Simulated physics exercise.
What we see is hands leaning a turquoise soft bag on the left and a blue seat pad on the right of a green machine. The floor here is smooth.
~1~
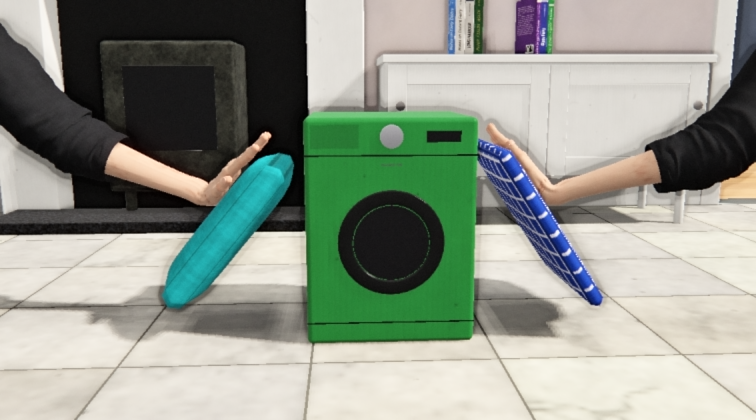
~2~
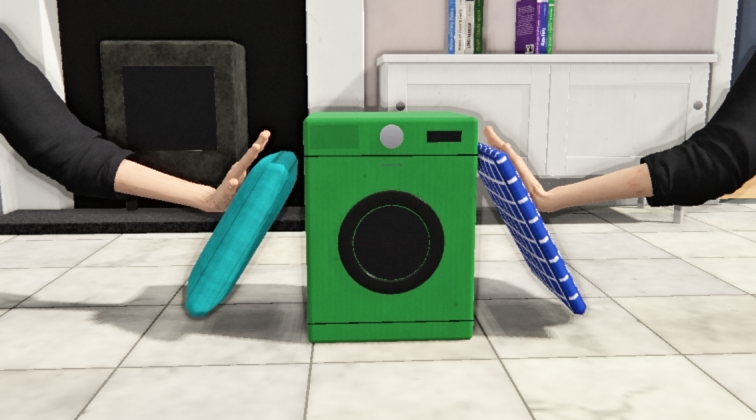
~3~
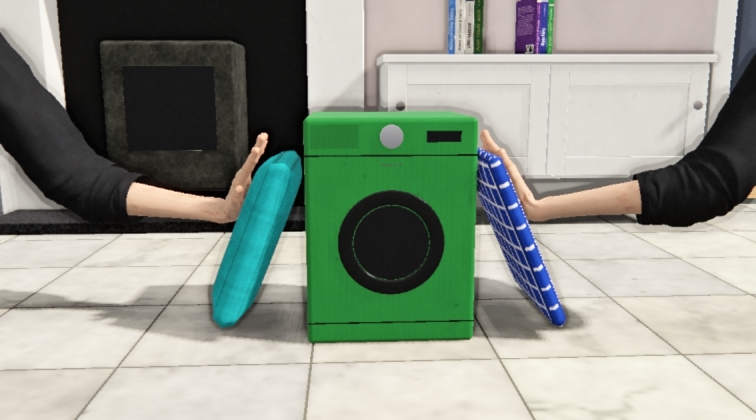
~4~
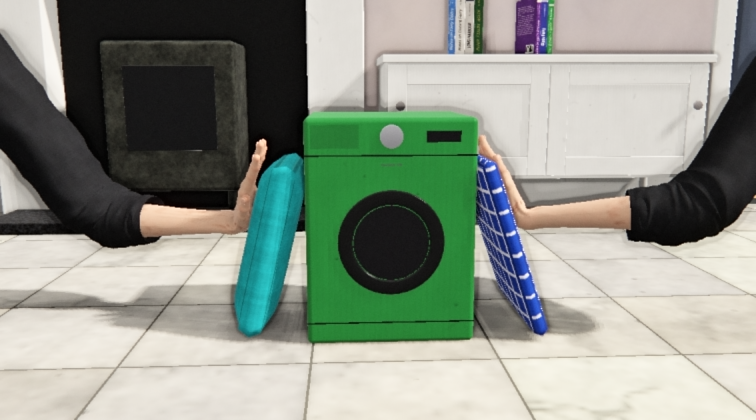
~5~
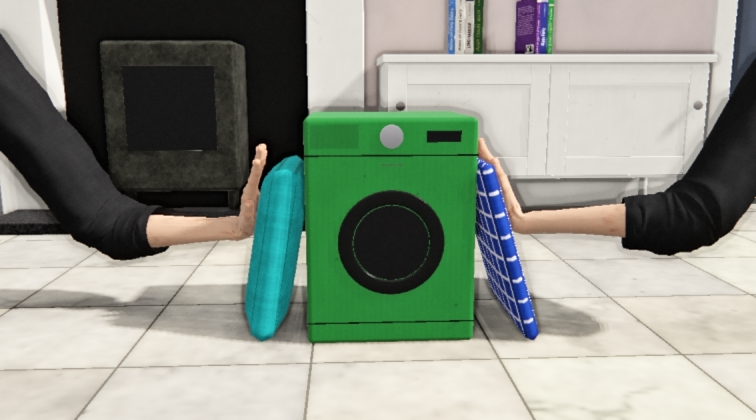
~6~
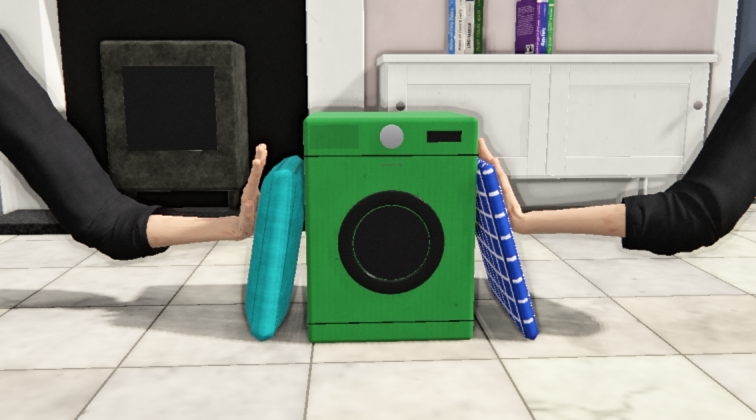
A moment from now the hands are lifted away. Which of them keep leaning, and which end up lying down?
I would expect this: The turquoise soft bag keeps leaning, the blue seat pad keeps leaning.
Then, 0.40 s after the last picture, soft bag leaning near (280, 243); seat pad leaning near (492, 238).
At rest, soft bag leaning near (279, 243); seat pad leaning near (492, 238). The turquoise soft bag keeps leaning and the blue seat pad holds its lean.
